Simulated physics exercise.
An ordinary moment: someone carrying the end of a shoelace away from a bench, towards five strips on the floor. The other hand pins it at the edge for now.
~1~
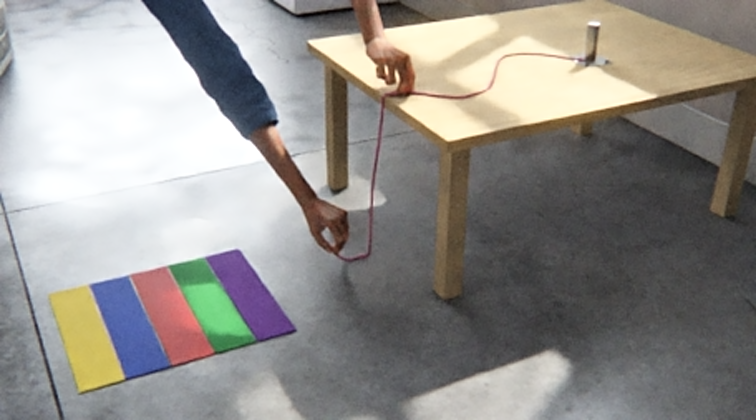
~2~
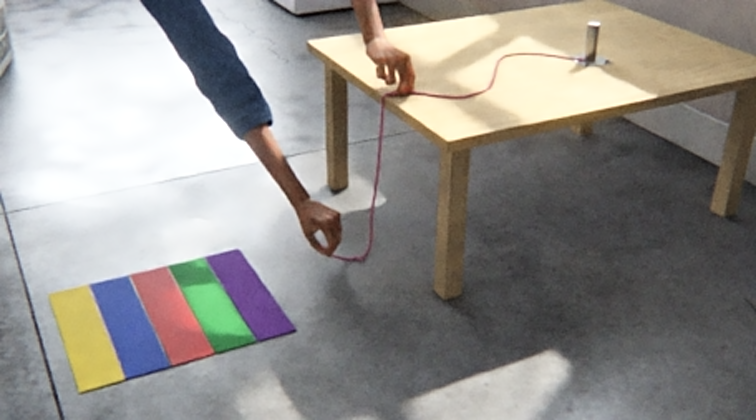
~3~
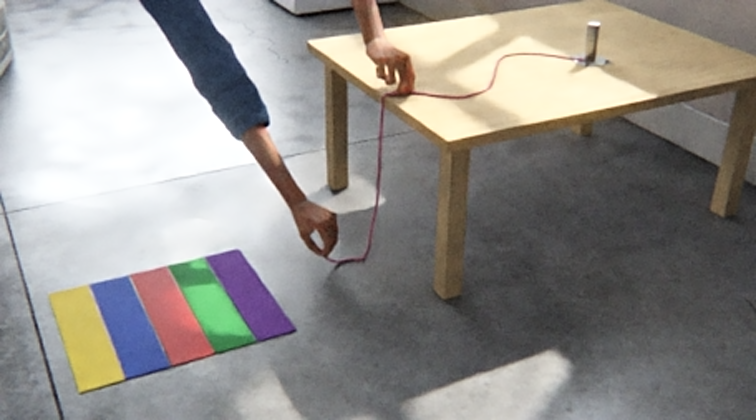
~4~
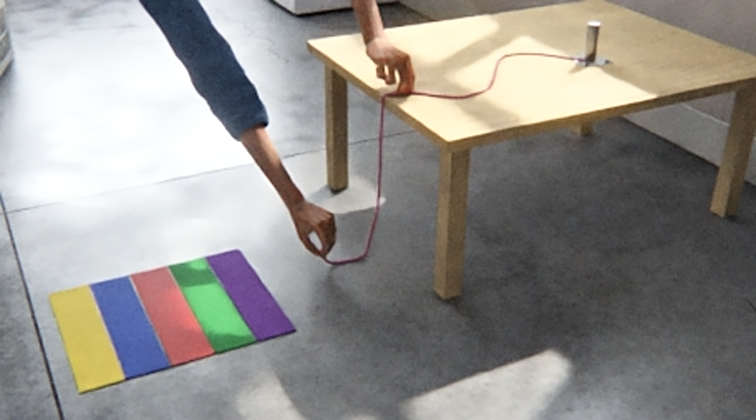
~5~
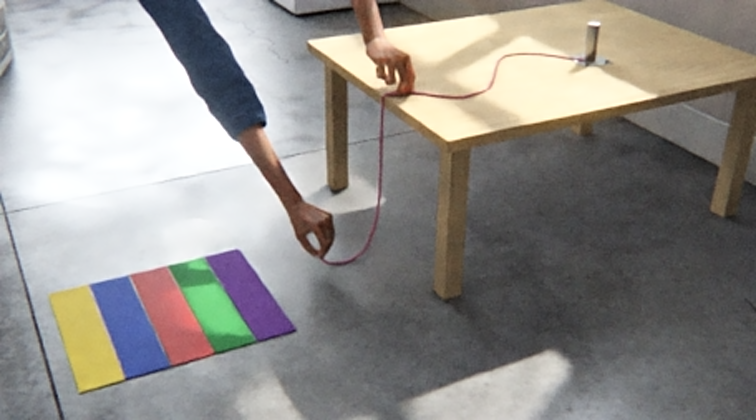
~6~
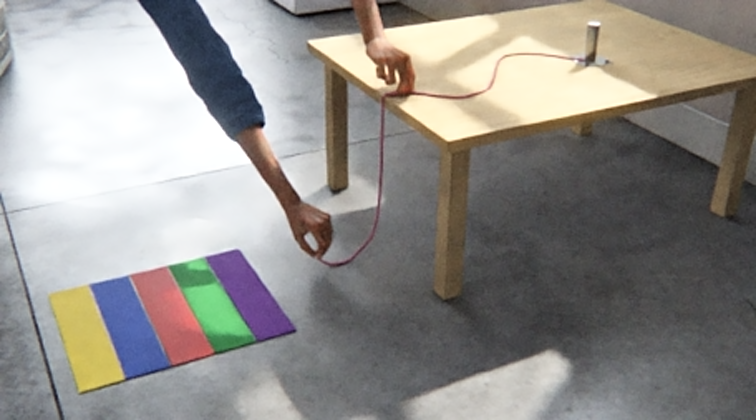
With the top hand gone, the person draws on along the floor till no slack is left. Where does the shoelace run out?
It halts on the blue strip.
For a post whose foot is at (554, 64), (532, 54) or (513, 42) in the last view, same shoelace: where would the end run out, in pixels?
Try by try, around (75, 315), (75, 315) and (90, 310).
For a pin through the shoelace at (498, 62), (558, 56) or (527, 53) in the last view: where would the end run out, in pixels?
About (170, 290), (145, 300) and (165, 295).
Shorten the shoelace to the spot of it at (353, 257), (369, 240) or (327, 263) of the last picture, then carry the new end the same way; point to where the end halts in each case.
In that order: (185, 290), (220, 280) and (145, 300).
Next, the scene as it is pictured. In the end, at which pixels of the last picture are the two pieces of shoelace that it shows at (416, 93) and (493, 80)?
About (347, 129), and the other about (443, 85).
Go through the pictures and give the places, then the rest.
In the first picture, end (333, 251); purple (266, 319); green (226, 330); red (185, 342); blue (141, 354); yellow (95, 366).
In the second picture, end (326, 253); shoelace through (547, 56) (497, 66) (481, 92) (401, 92) (379, 157) (371, 235).
In the third picture, end (323, 254).
In the fourth picture, end (321, 254); shoelace through (547, 56) (497, 66) (481, 92) (401, 92) (380, 157) (371, 234).
In the fifth picture, end (319, 255).
In the sixth picture, end (317, 255); shoelace through (547, 56) (497, 66) (481, 92) (401, 92) (381, 157) (373, 233).
A little later, end near (191, 287); over green.
Next, end near (150, 298); over red.
When it is tight, end near (125, 304); over blue. Over blue.
